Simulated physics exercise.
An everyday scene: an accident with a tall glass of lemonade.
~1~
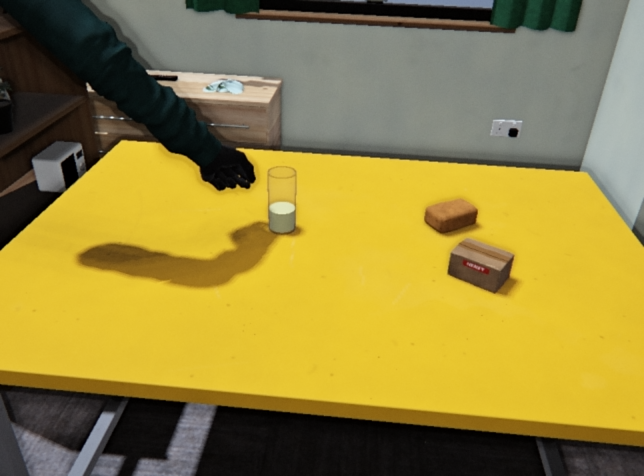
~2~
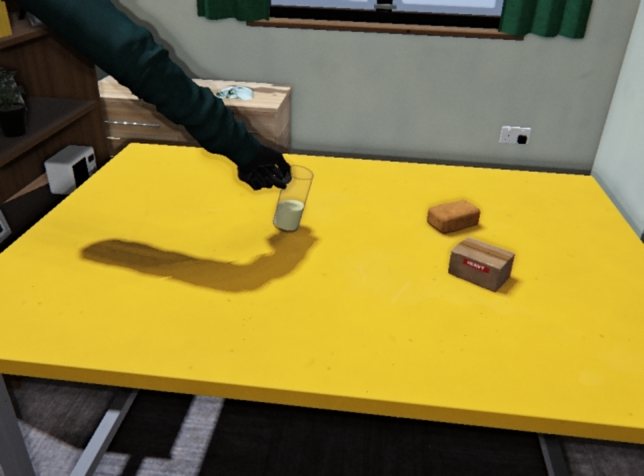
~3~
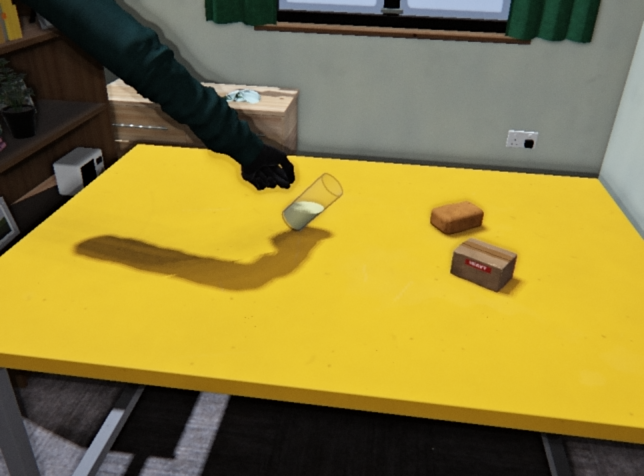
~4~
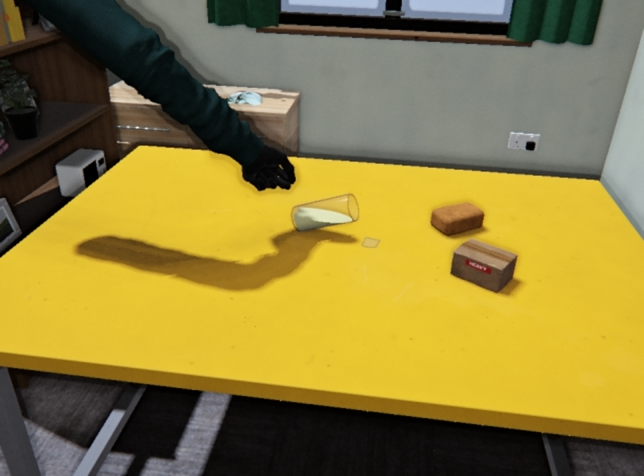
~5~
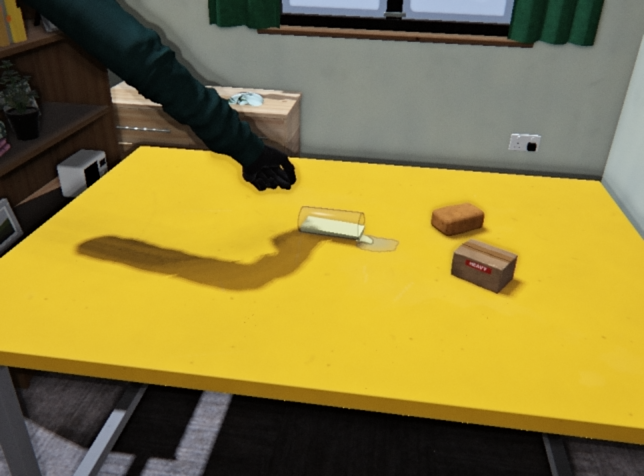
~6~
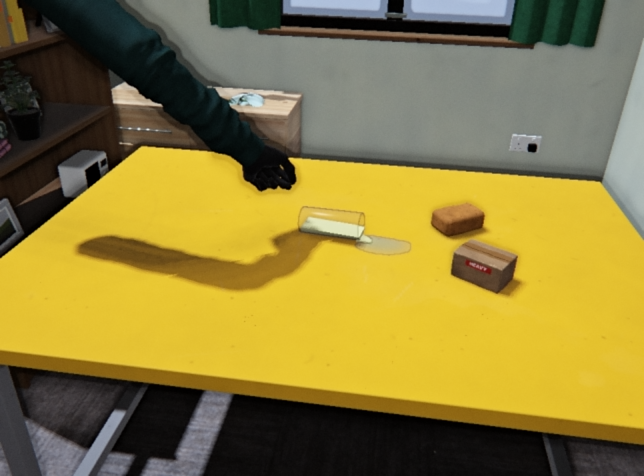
An arm in a dark sleeve knocks over a tall glass, and pale liquid spills onto the yellow table.
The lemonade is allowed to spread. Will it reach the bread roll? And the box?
As for the bread roll, it meets the spill; as for the box, it meets the spill.
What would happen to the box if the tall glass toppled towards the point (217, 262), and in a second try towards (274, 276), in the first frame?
For the first try it is missed; for the other it is missed.
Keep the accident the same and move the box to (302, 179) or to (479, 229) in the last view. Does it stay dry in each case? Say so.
Case 1 - it is not touched; case 2 - it is touched.
Soon after, the puddle covers about as much as a plate; the bread roll is wet; the box is wet.
Later, the puddle covers about as much as a tray; the bread roll is wet; the box is wet.
In the end, the puddle covers about as much as a tray; the bread roll is wet; the box is wet.
